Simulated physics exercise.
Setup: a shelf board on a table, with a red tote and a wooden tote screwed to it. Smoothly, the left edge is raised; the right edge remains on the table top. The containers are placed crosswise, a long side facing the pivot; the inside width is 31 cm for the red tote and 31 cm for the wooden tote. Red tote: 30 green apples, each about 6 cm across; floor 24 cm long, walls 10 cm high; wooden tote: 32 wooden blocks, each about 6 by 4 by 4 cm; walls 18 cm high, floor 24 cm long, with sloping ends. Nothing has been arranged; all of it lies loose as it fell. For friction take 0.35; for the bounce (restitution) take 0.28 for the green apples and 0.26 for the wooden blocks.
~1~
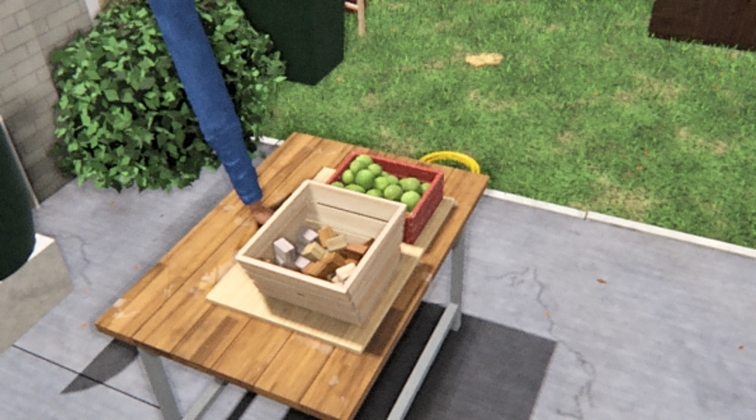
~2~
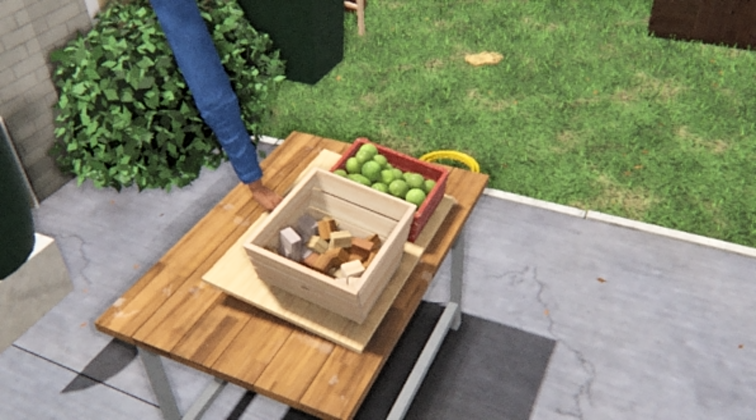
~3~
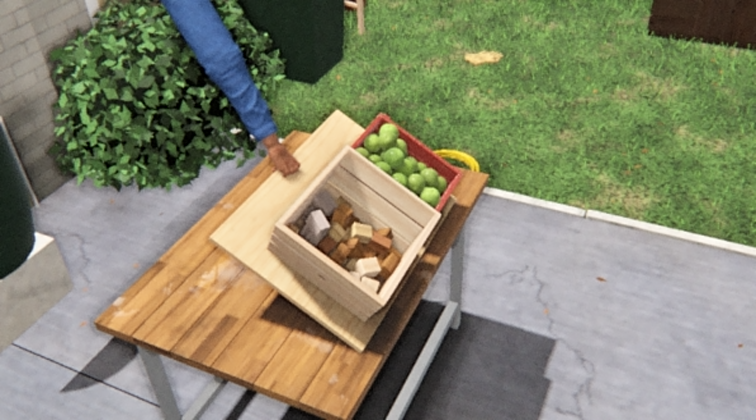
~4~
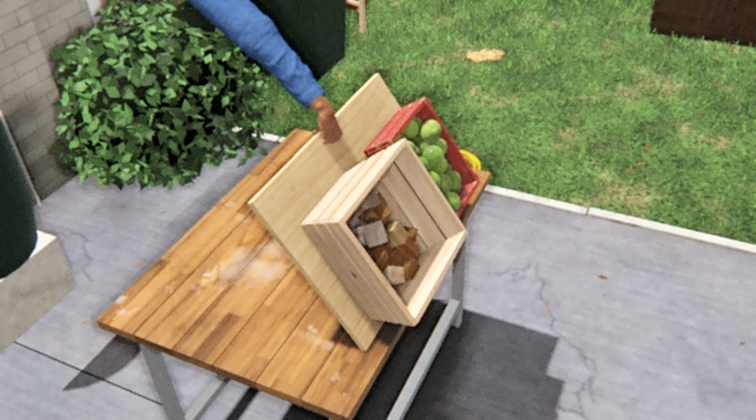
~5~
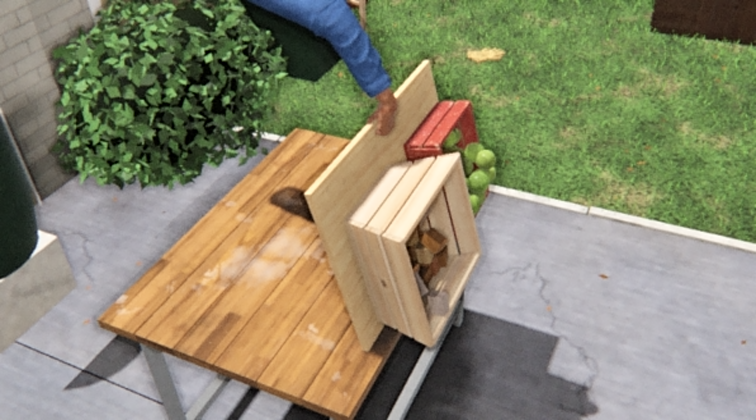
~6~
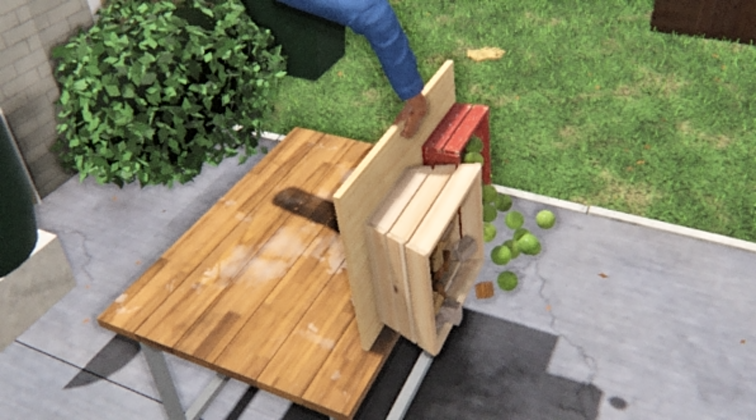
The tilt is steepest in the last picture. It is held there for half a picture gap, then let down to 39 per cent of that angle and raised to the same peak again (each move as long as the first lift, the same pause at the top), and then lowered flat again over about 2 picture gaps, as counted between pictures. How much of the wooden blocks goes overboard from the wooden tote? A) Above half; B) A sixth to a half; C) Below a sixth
B, A sixth to a half.
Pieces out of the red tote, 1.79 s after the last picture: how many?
Count for the red tote: Roughly 20.
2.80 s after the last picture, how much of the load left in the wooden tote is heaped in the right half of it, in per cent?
Around 70%.
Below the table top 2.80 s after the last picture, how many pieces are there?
I'd estimate some 30 by that time.
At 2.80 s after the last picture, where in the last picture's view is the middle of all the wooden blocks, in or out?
Pixel (368, 273), give or take.
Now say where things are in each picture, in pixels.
In the first picture (we follow the rim corner now nearest the camera, unless another is named), wooden tote at (345, 288); red tote (by its farthest rim corner) at (353, 153); tilt 0°; nothing out yet.
Wooden tote at (356, 289); red tote at (358, 140); tilt 9°, in the second picture.
Wooden tote at (384, 300); tilt 30°, in the third picture.
Wooden tote at (416, 321); tilt 55°, in the fourth picture.
Wooden tote at (434, 343); tilt 76°; 6 out, in the fifth picture.
Wooden tote at (438, 351); tilt 85°; 13 out, in the sixth picture.
Then, 0.45 s after the last picture, tilt 64°; 22 of 30 out of the red tote and 7 of 32 out of the wooden tote.
Then, 1.01 s after the last picture, tilt 36°; 22 of 30 out of the red tote and 9 of 32 out of the wooden tote.
Then, 1.79 s after the last picture, tilt 85°; 22 of 30 out of the red tote and 9 of 32 out of the wooden tote.
When it is over (2.80 s after the last picture), 22 of 30 out of the red tote and 9 of 32 out of the wooden tote. Asked share, 9 of 32, 28 per cent.
